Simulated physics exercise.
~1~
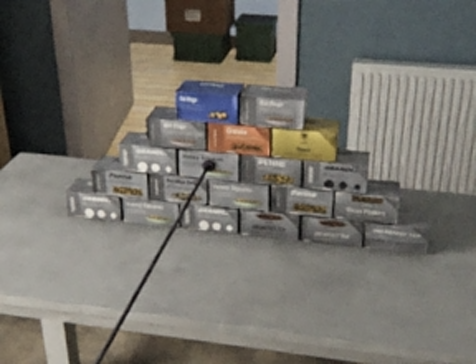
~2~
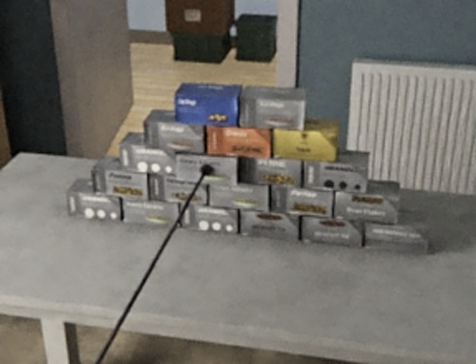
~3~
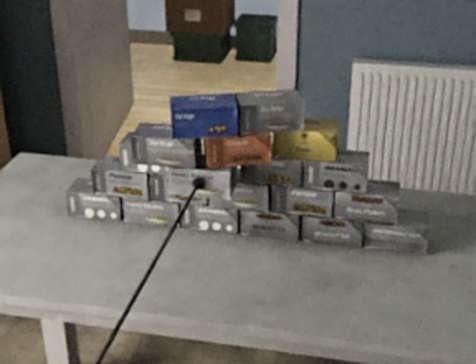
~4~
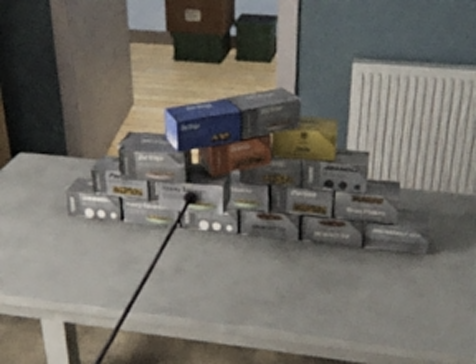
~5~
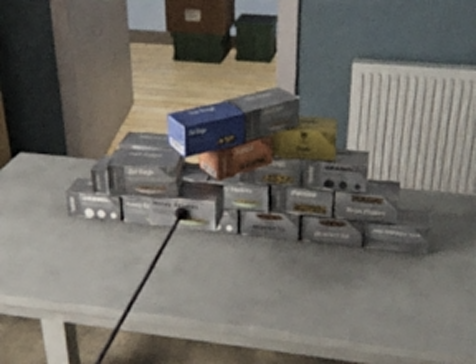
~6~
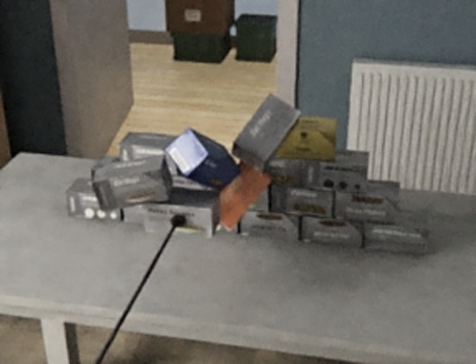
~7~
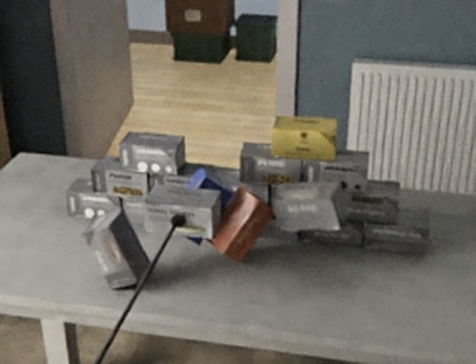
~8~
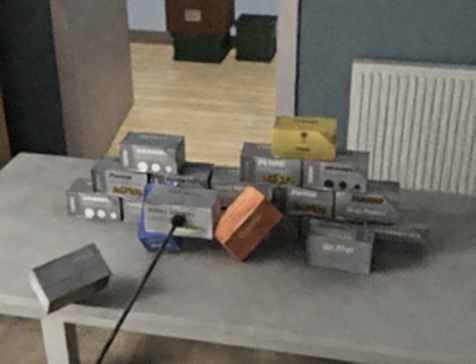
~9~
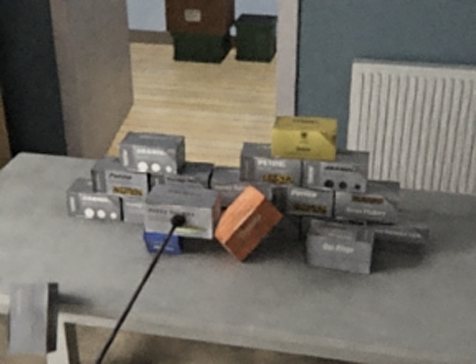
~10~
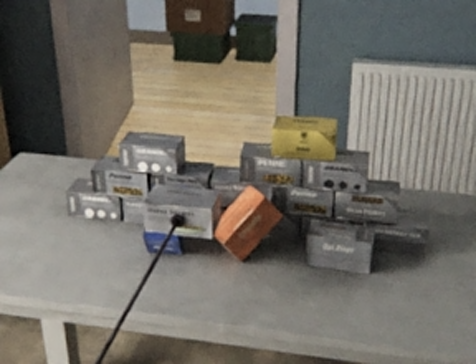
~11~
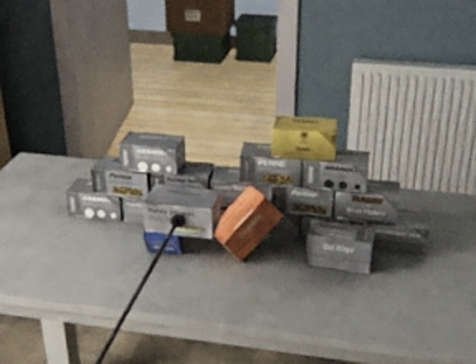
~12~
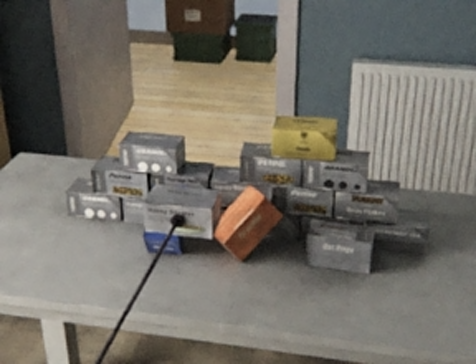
A packet in a low, stepped wall of mostly grey boxes on a table slides out toward the viewer, drawn by a long dark rod fixed to its face. The blue and orange packets above sag and shift with it, and then the upper left part gives way. The blue, orange and two grey packets tumble forward, one grey dropping off the table's front edge at left. The blue packet ends upside down beneath the pulled one, the orange rests tilted beside it, and another grey sits at right. The yellow packet stays on top, unmoved.
